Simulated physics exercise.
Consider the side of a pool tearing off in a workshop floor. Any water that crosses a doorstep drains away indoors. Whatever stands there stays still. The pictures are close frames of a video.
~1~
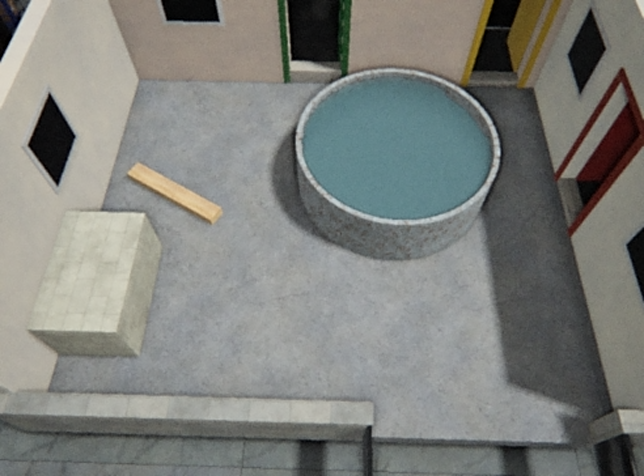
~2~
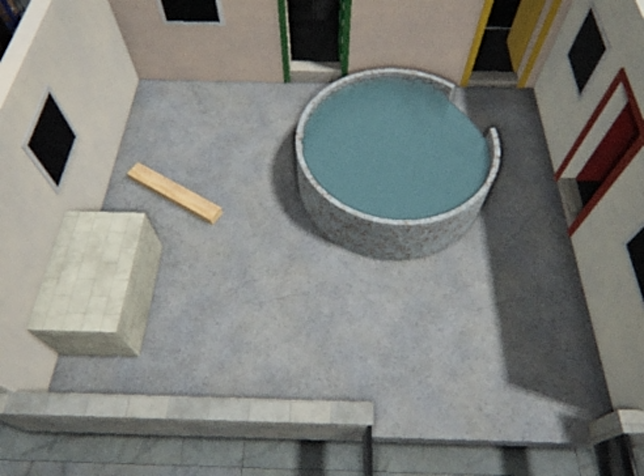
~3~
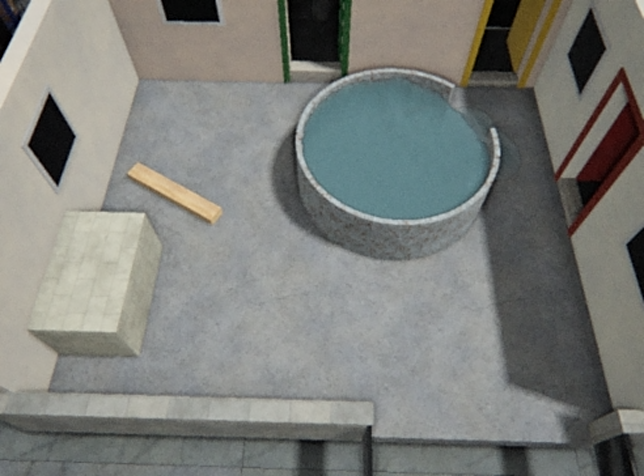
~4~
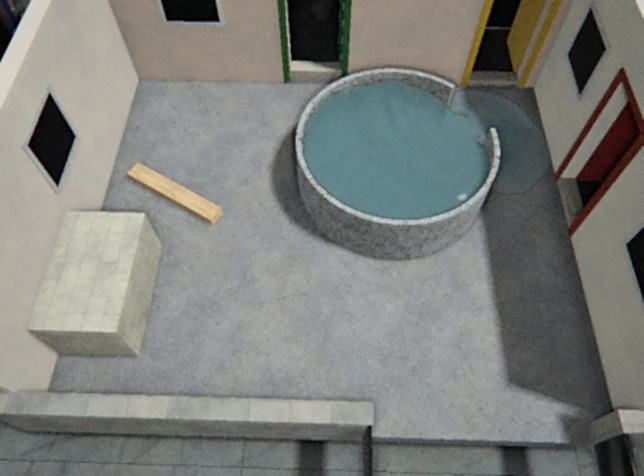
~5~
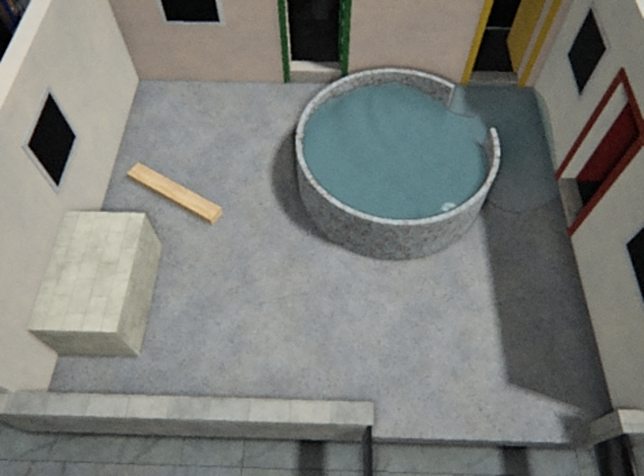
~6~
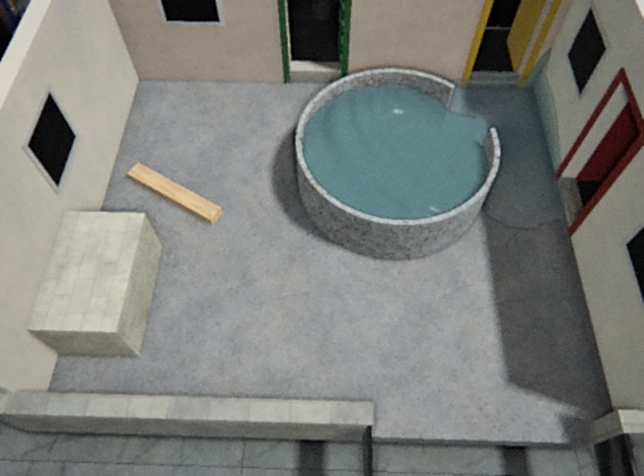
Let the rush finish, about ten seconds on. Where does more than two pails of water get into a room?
The red door lets in more than two pails; the yellow door lets in more than two pails; the green door lets in two pails or less.
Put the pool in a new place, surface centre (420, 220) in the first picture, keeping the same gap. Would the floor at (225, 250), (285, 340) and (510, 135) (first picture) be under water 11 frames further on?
Bone-dry, bone-dry, soaked.
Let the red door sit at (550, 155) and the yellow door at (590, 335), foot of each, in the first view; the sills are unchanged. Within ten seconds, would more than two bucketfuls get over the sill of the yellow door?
As I see it, the yellow door stays beneath the mark.
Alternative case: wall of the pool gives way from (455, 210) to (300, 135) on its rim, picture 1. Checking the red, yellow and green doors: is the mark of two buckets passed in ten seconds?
In order, red door remains short of it, yellow door remains short of it, green door remains short of it.
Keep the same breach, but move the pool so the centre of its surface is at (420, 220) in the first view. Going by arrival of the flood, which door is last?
In my view it is the green one.
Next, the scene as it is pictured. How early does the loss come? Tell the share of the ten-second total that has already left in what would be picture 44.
Estimated share: Close to 75 %.
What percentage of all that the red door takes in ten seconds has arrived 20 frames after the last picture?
Roughly 60 percent.
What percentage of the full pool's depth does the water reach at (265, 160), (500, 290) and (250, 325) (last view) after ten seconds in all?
In order: 4, 4, 4 %.
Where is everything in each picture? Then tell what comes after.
Still water in the round tank at (396, 143), in the first frame.
The front is at a hidden place, out from the gap at (465, 136), in the second frame.
Water pours out at (464, 137) and has run to a hidden place, in the third frame.
Water pours out at (464, 138) and has run to (502, 100), in the fourth frame.
Water pours out at (464, 138) and has run to (534, 88), in the fifth frame.
Water pours out at (464, 137) and has run to (534, 88), in the sixth frame.
A moment on, water covers 15 % of the floor; the red door under two buckets in, the yellow door far over two buckets in, the green door not reached.
Next, water covers 30 % of the floor; the red door under two buckets in, the yellow door far over two buckets in, the green door wet at the sill, nothing in.
Then, water covers 50 % of the floor; the red door over two buckets in, the yellow door far over two buckets in, the green door wet at the sill, nothing in.
Later, water covers 70 % of the floor; the red door over two buckets in, the yellow door far over two buckets in, the green door wet at the sill, nothing in.
In the end, water covers 100 % of the floor; the red door over two buckets in, the yellow door far over two buckets in, the green door wet at the sill, nothing in.
